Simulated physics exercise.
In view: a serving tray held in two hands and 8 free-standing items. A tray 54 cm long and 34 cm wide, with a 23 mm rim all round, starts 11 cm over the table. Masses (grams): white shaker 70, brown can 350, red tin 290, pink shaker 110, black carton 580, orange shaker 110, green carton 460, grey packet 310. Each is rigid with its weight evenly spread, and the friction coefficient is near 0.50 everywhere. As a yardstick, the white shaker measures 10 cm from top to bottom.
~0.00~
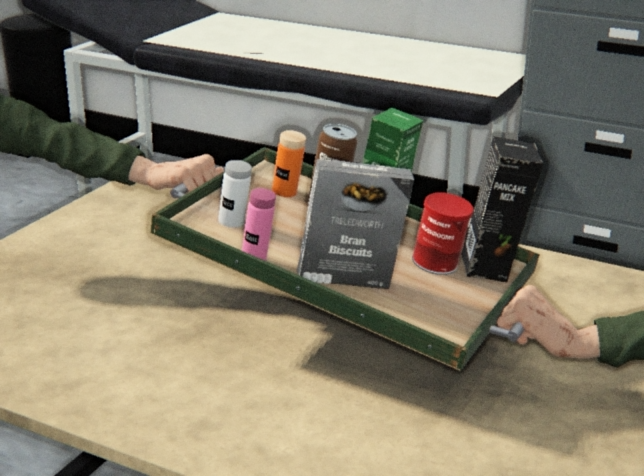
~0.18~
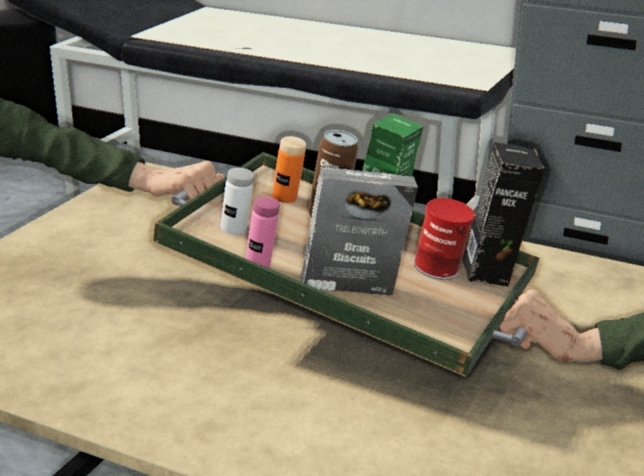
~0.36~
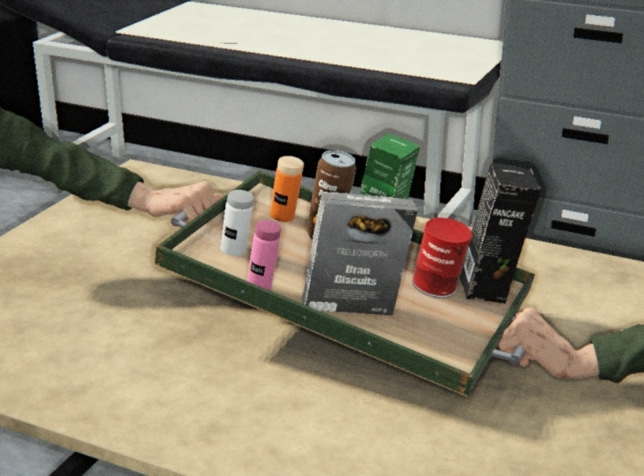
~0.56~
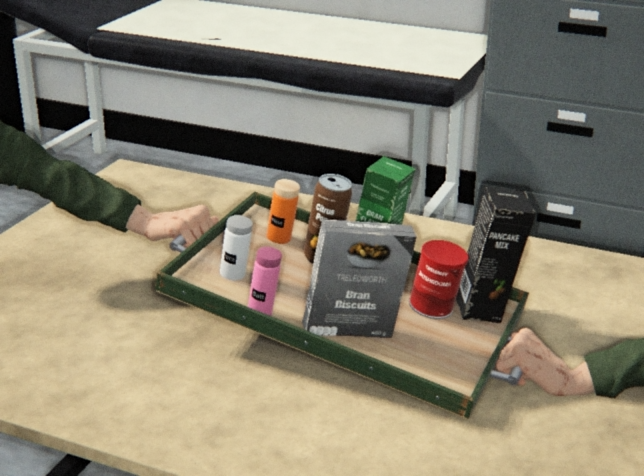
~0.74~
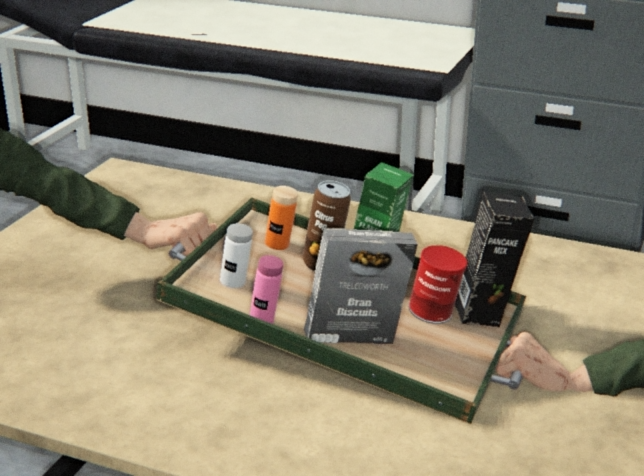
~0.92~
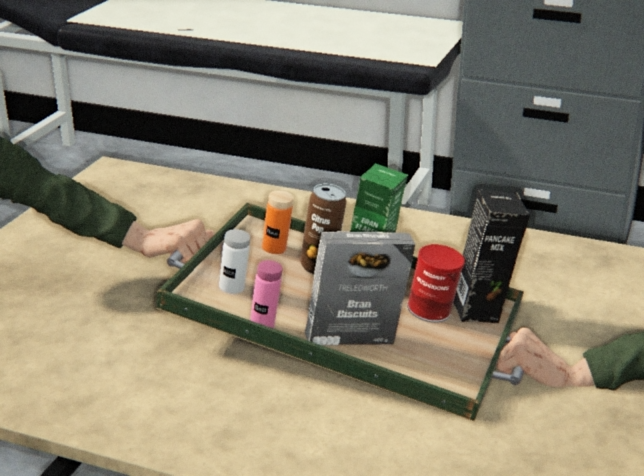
Two hands lowering a tilted green-rimmed tray of shakers, tins and cartons onto a table, its right edge touching the surface.
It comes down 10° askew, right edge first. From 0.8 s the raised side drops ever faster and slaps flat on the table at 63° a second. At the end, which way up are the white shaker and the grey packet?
The white shaker stays upright and the grey packet stays upright.
Around 1.02 s, right edge on the table, tray at 5°.
Around 1.12 s, tray flat on the table.
Finally (1.7 s), all 8 still in place (within 5 cm). In the last view, white shaker near (228, 294), grey packet near (347, 305).
